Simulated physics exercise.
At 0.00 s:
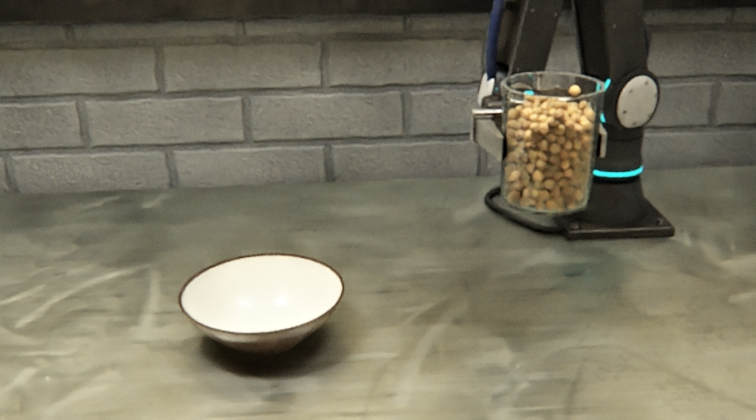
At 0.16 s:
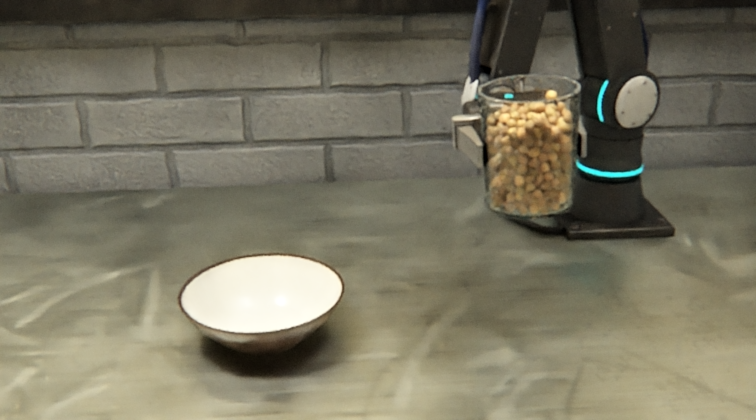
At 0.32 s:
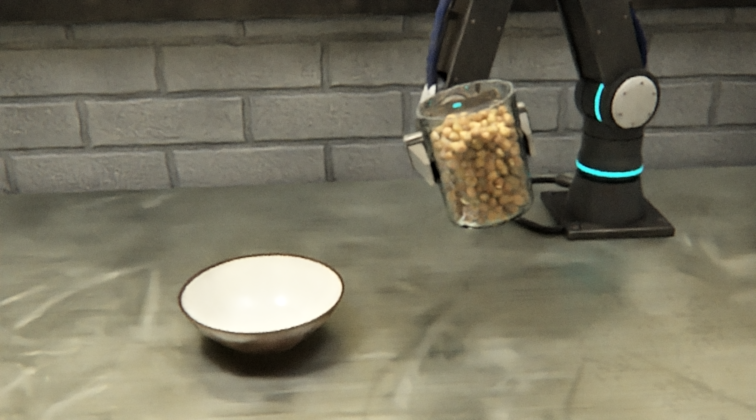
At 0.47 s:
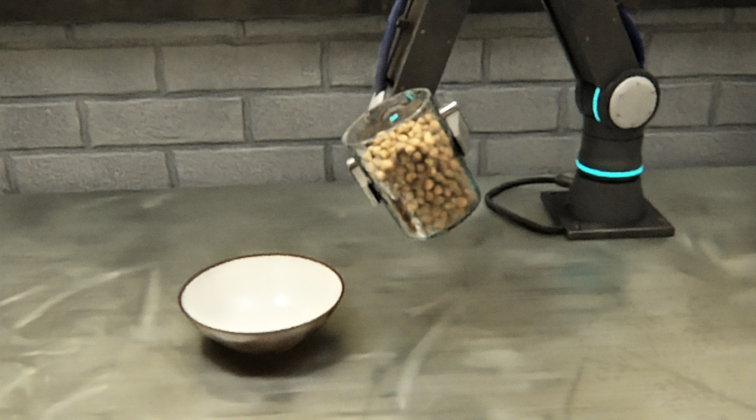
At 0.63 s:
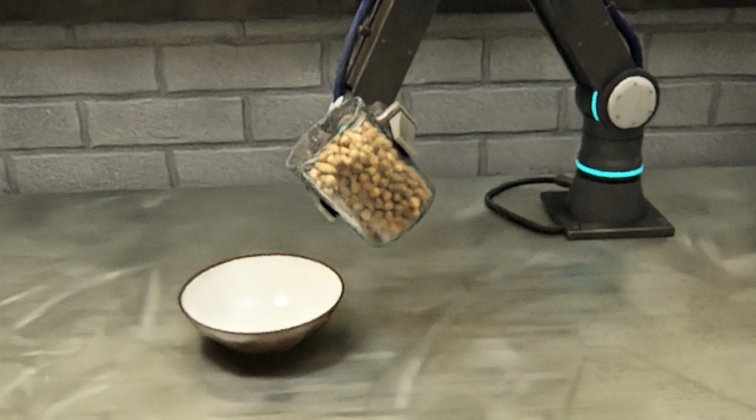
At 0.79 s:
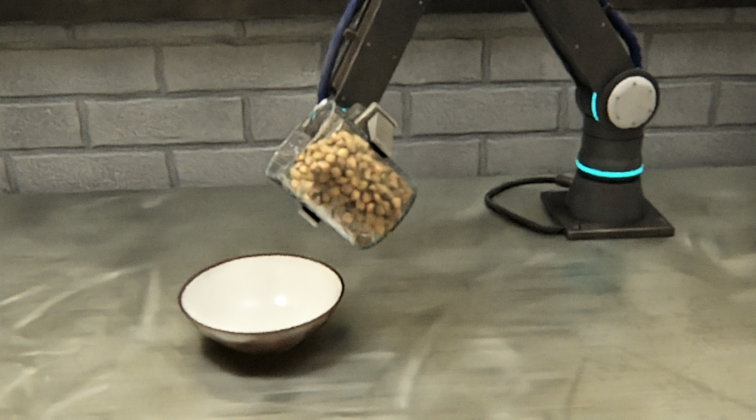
At first, a black robot arm holds a clear cup of chickpeas upright at the right, with a white, dark-rimmed bowl resting on the gray table to the left. The arm then carries the cup leftward, tilting it steadily toward the bowl, until it leans steeply above and right of the still-empty bowl.
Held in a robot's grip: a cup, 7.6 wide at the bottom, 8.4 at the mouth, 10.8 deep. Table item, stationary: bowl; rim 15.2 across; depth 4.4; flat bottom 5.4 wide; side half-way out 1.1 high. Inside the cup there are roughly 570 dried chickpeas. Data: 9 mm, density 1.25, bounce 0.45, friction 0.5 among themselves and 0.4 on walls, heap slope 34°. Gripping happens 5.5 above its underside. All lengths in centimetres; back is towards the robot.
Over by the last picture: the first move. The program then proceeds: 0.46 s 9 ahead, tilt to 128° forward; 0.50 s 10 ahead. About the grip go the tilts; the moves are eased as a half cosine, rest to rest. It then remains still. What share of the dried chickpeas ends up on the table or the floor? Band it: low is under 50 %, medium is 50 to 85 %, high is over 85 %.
Band: Medium.
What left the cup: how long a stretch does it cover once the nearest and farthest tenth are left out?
The stretch is some 28 cm.
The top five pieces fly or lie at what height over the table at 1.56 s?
Estimated height above table: About 6 centimetres.
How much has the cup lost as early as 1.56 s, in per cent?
Around 100 percent at that moment.
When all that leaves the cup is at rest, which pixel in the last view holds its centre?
(123, 336).
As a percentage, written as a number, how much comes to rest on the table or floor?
Around 70 per cent.
By 1.17 s, tilted 122° forward, highest piece 19 above the table; 537 in the cup, 31 in the bowl, 5 in flight or on a rim.
By 1.56 s, tilted 128° forward, highest piece 6 above the table; 397 on the table or floor, 169 in the bowl, 7 in flight or on a rim.
By 1.95 s, tilted 128° forward, highest piece 3 above the table; 404 on the table or floor, 169 in the bowl.
By 3.00 s, tilted 128° forward, highest piece 3 above the table; 404 on the table or floor, 169 in the bowl.
Final count, 404 on the table or floor, 169 in the bowl. That is 71 % on the table or floor.
